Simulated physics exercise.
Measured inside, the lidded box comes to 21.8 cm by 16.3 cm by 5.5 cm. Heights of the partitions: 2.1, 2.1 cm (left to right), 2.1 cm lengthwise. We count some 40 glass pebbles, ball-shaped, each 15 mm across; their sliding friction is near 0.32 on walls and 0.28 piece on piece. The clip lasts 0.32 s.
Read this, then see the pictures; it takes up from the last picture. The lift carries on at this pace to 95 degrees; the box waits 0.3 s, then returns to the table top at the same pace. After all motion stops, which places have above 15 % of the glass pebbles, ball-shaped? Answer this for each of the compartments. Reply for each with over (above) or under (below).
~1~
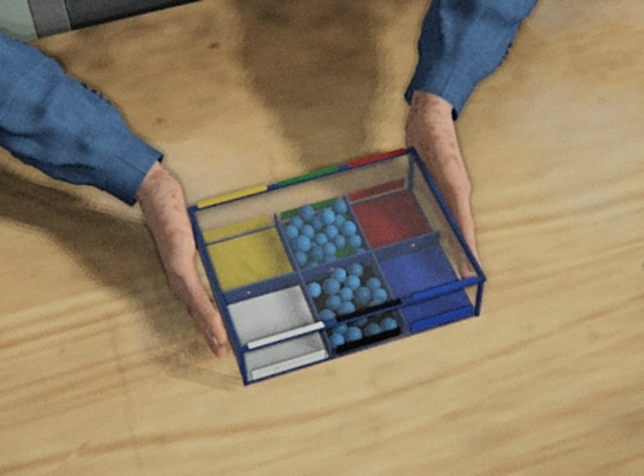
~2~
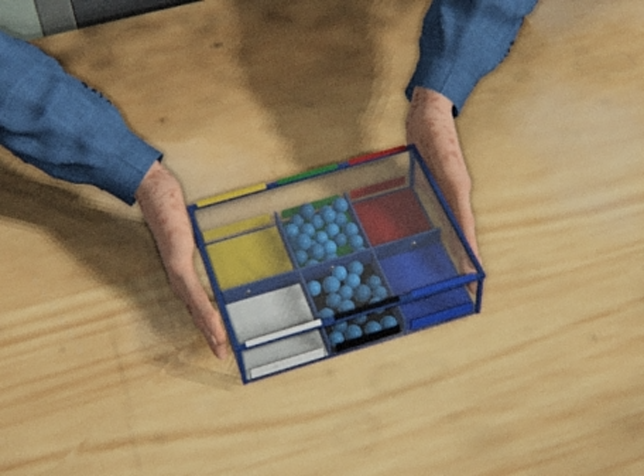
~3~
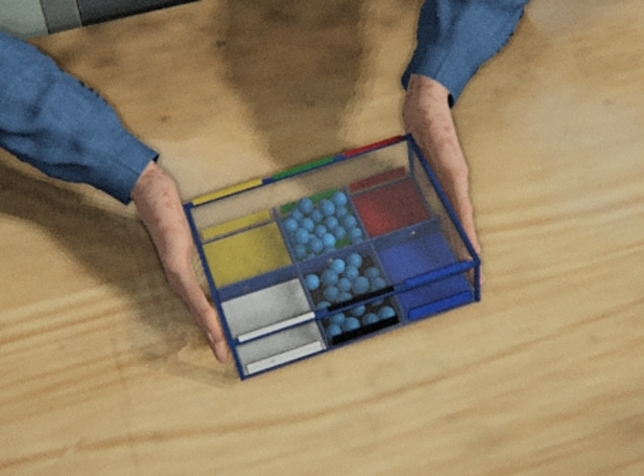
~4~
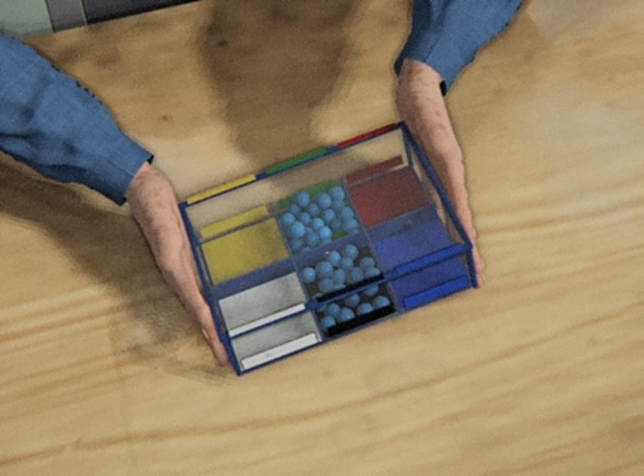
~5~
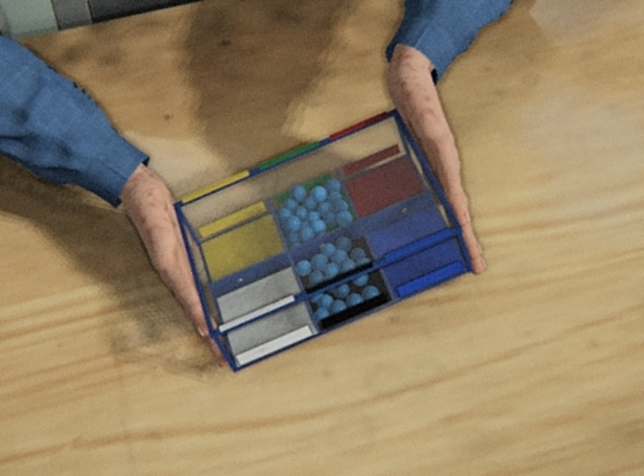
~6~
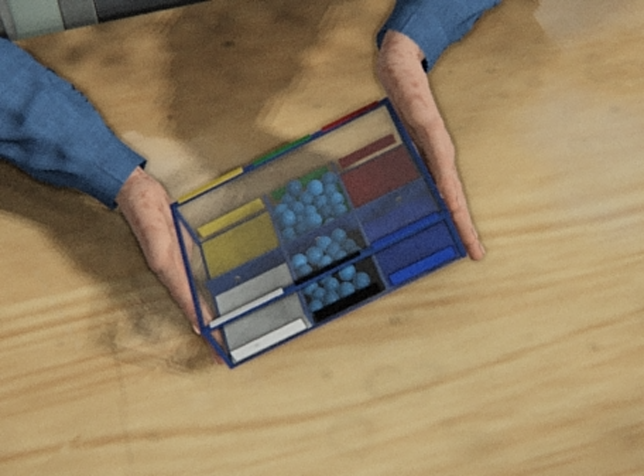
Red - under, blue - under, green - under, yellow - over, white - under, black - under.
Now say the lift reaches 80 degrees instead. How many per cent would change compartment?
Roughly 25 %.
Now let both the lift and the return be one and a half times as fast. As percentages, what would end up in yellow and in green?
Final per cent - yellow: 95, green: 0.
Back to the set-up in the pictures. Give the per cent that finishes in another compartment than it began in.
100 %.
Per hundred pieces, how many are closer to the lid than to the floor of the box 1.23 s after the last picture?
Some 60 per cent.
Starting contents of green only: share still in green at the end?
0 per cent, roughly.
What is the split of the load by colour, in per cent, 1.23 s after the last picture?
It splits as red 0, blue 0, green 10, yellow 75, white 15 and black 0 percent.
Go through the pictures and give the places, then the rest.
In the first picture, box tilt 0 degrees, front corners at (241, 348) and (480, 278); green 55 %, black 45 %.
In the second picture, box tilt 1 degrees, front corners at (239, 347) and (480, 274).
In the third picture, box tilt 5 degrees, front corners at (232, 342) and (475, 261), lowest corner left back.
In the fourth picture, box tilt 10 degrees, front corners at (223, 337) and (467, 245), lowest corner left back.
In the fifth picture, box tilt 15 degrees, front corners at (214, 332) and (456, 229), lowest corner left back.
In the sixth picture, box tilt 20 degrees, front corners at (205, 329) and (444, 213), lowest corner left back; green 55 %, black 45 %.
Then, 1.23 s after the last picture, tilt 95 degrees; green 10 %, yellow 75 %, white 15 %.
Then, 2.04 s after the last picture, tilt 47 degrees; yellow 95 %.
Then, 2.87 s after the last picture, tilt 0 degrees; yellow 95 %, white 5 %.
In the end, red 0 %, blue 0 %, green 0 %, yellow 95 %, white 5 %, black 0 %.
